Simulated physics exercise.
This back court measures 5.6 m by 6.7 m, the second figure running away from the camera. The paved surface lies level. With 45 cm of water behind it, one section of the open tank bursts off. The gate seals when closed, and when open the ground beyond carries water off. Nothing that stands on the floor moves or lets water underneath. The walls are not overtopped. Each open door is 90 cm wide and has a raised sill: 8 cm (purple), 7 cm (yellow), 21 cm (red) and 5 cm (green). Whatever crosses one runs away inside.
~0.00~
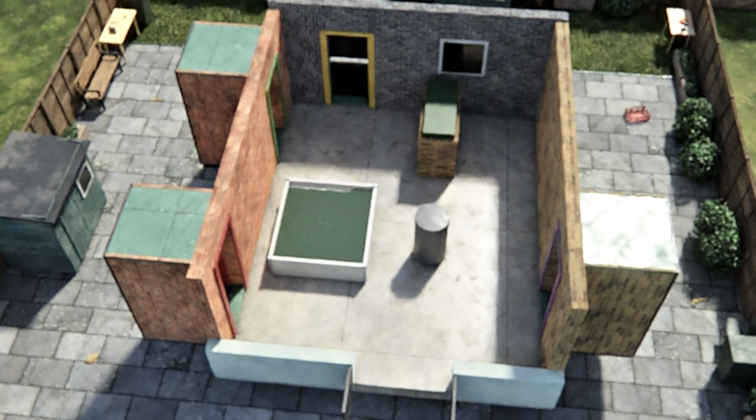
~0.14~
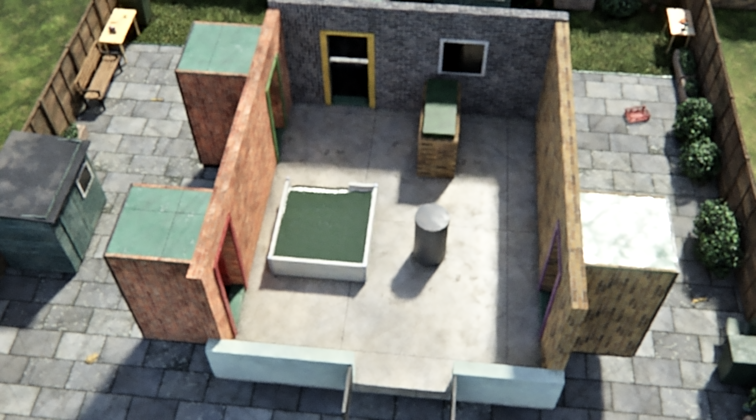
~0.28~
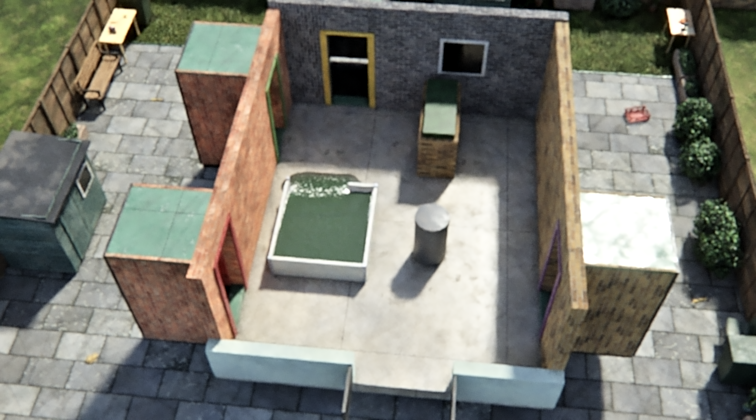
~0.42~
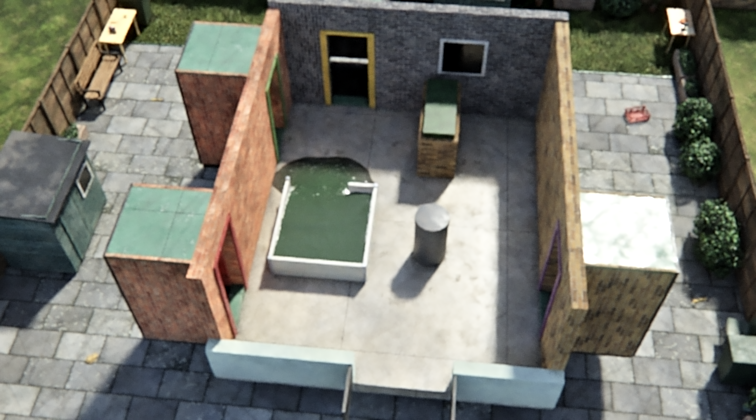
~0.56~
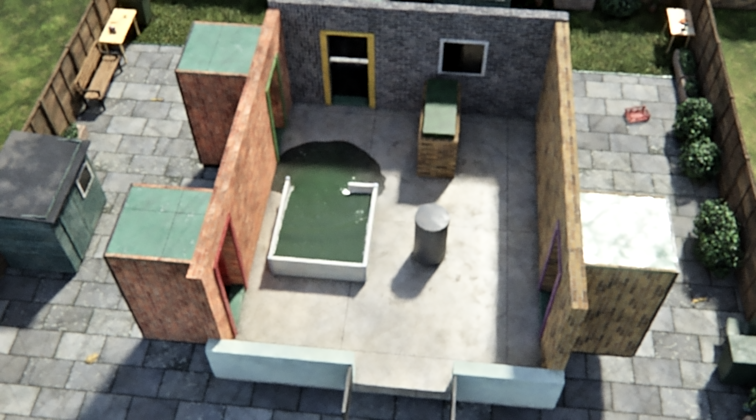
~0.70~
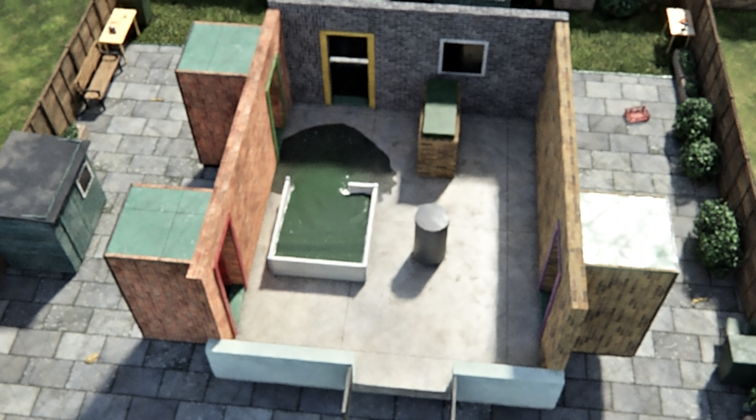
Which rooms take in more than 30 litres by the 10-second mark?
Within that time: At the purple door it stays under the limit; at the yellow door it passes the limit; at the red door it stays under the limit; at the green door it passes the limit.
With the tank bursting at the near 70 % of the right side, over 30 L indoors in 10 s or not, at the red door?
Against that limit: Red not over.
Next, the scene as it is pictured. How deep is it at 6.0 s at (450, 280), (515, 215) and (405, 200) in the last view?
About 0, 1 and 3 cm.
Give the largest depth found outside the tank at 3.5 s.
Up to some 22 cm.
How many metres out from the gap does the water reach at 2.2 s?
About 3.6 m.
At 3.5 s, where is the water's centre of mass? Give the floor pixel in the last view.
Around (339, 177).
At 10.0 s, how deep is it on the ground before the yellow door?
Roughly 6.5 cm deep.
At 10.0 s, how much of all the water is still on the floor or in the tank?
About 76 per cent.
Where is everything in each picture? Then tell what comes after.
The open tank at (325, 223) is whole and still, 45 cm deep, in the first picture.
Water pours out on the open tank's far side and has run 0.7 m, to a hidden place; typically 5 cm deep outside, 45 cm at the open tank's back, in the second picture.
The front is at a hidden place, 0.8 m from the gap on the open tank's far side; 0.8 m2 of floor is under water; 45 cm left at the back of the open tank, in the third picture.
The front is at (347, 161), 1.2 m from the gap on the open tank's far side; 1.6 m2 of floor is under water; 45 cm left at the back of the open tank, in the fourth picture.
Water pours out on the open tank's far side and has run 1.6 m, to (345, 145); typically 5 cm deep outside, 45 cm at the open tank's back, in the fifth picture.
Water pours out on the open tank's far side and has run 2.1 m, to (347, 129); typically 4 cm deep outside, 42 cm at the open tank's back, in the sixth picture.
After 1.4 s water covers 20 % of the floor and is deepest (23 cm) near (313, 193); purple door not reached, yellow door 12 cm at the sill, 11 L in, red door not reached, green door 13 cm at the sill, 1 L in.
After 2.2 s water covers 20 % of the floor and is deepest (31 cm) near (290, 112); purple door not reached, yellow door 21 cm at the sill, 62 L in, red door not reached, green door 12 cm at the sill, 23 L in.
After 3.5 s water covers 25 % of the floor and is deepest (22 cm) near (415, 121); purple door not reached, yellow door 15 cm at the sill, 134 L in, red door not reached, green door 11 cm at the sill, 50 L in.
After 6.0 s water covers 45 % of the floor and is deepest (12 cm) near (415, 121); purple door not reached, yellow door 11 cm at the sill, 169 L in, red door not reached, green door 9 cm at the sill, 92 L in.
After 10.0 s water covers 70 % of the floor and is deepest (8 cm) near (415, 126); purple door 2 cm at the sill, 0 L in, yellow door 7 cm at the sill, 184 L in, red door 1 cm at the sill, 0 L in, green door 7 cm at the sill, 124 L in.
